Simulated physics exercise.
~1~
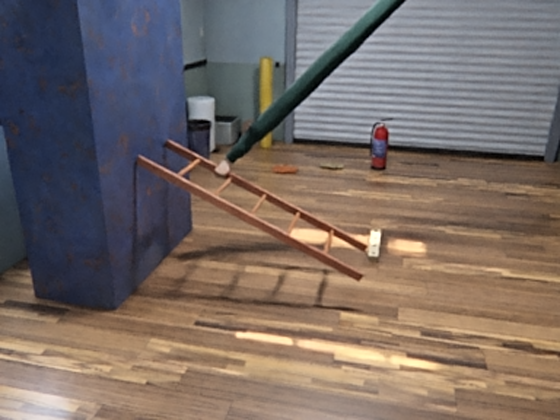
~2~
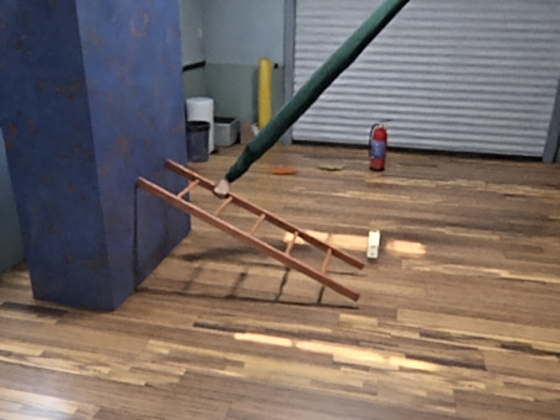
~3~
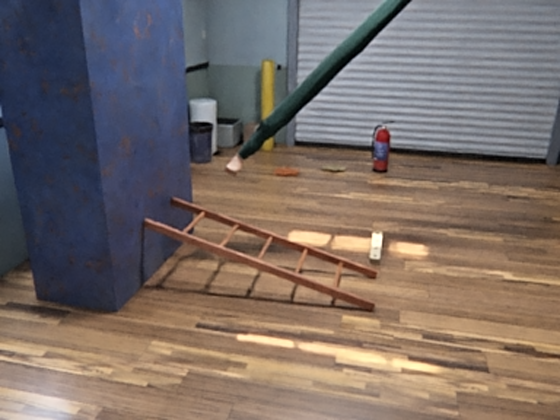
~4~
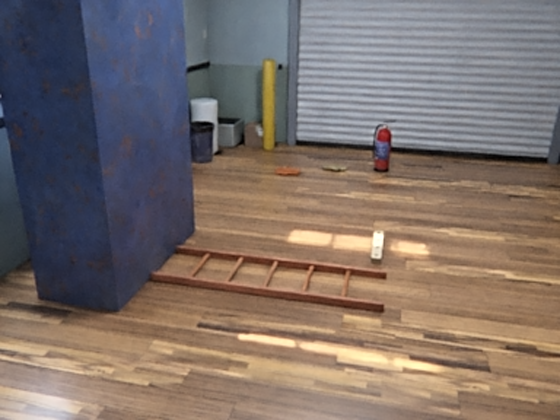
The clip opens on a wooden floor where an orange ladder leans at a low slant against a blue pillar, its feet to the right near a small pale batten. A long green-sleeved arm reaches in from the upper right, its hand at the ladder's upper part. The ladder sinks a little while the hand is still close to it. Then the hand lets go and draws back, and the ladder's top slips farther down the pillar as its feet slide slightly right. The arm leaves view, and the ladder ends lying flat and still on the floor, with the batten still in its place.
